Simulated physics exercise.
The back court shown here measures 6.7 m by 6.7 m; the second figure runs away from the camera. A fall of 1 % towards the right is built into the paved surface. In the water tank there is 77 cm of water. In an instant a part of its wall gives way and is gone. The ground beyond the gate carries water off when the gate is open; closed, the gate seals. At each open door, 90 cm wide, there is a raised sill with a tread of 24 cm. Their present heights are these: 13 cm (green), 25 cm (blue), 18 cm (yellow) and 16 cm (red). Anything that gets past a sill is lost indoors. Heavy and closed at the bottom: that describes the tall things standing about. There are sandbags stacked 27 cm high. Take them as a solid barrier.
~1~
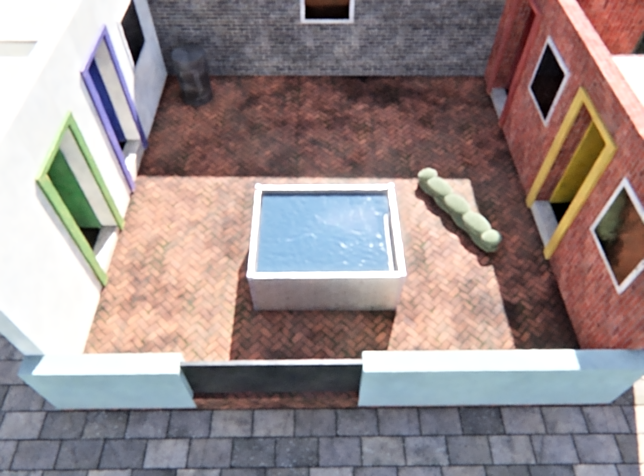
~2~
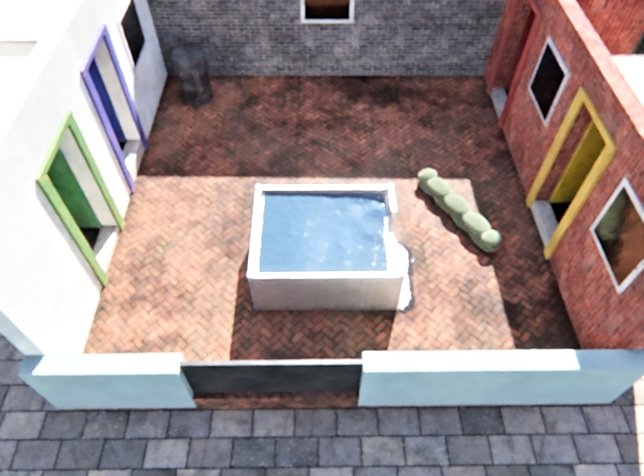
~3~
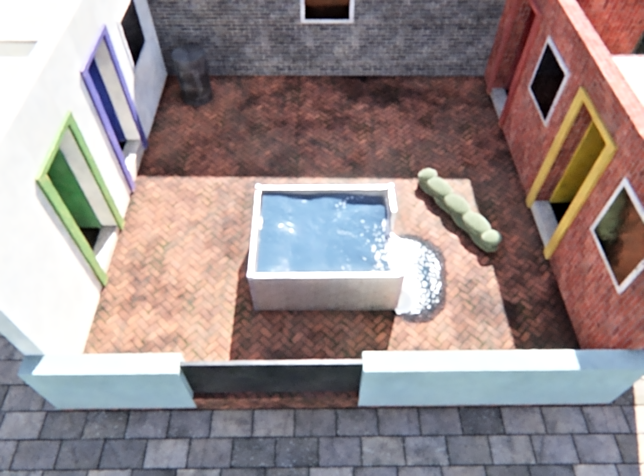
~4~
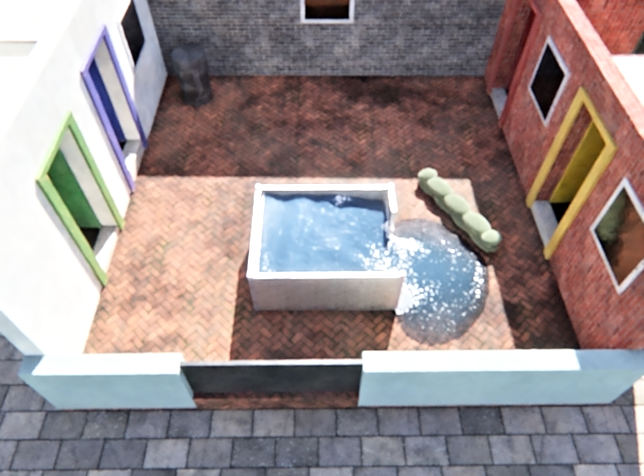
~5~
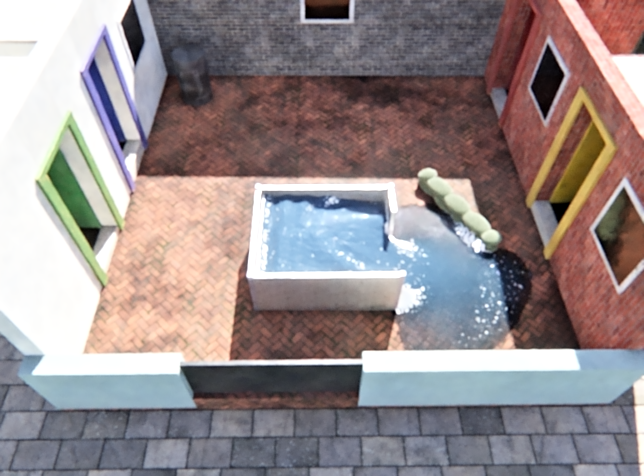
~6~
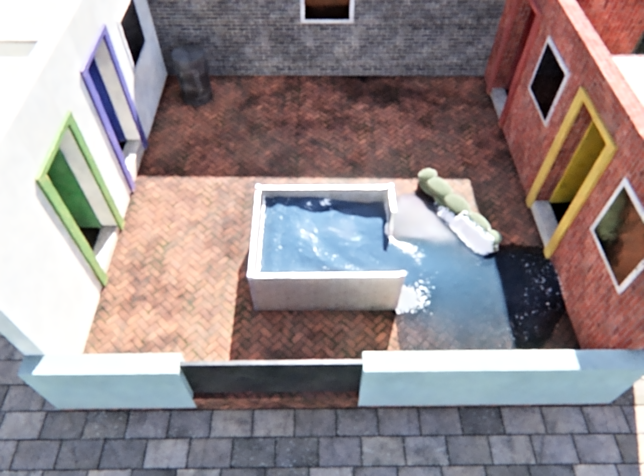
Water pours from the right side of a raised tank and spreads across the brick courtyard.
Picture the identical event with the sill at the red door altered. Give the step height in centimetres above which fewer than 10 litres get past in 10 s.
7 cm.
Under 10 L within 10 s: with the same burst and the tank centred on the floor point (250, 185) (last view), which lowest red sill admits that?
Then roughly 15 cm.
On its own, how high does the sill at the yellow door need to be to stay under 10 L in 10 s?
For yellow, a step near 17 cm.
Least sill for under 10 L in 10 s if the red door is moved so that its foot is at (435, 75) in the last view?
Roughly 11.5 cm, give or take.
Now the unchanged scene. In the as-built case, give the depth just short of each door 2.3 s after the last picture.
In cm: Green 0, blue 0, yellow 17, red 3.
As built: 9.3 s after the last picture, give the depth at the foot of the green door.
About 4.5 cm.
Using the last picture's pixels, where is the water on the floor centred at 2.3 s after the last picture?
The water is centred near (432, 267).
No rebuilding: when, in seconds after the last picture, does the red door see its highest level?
It peaks around 8.0 s.
Then, 0.7 s after the last picture water covers 15 % of the floor, deepest (55 cm) near (590, 378); it has not reached the red door.
Then, 2.3 s after the last picture water covers 40 % of the floor, deepest (28 cm) near (479, 265); 3 cm at the red door, 0 litres in over its 16 cm sill.
Then, 9.3 s after the last picture water covers 95 % of the floor, deepest (10 cm) near (576, 378); 8 cm at the red door, 0 litres in over its 16 cm sill.
At the red door as built, the water peaked near 9 cm, 7.9 s after the last picture.
With a sill of 5.5 cm, 21 litres would have come in within the 10 s; with 7.5 cm, 6 litres. So under 10 litres takes about 7 cm.
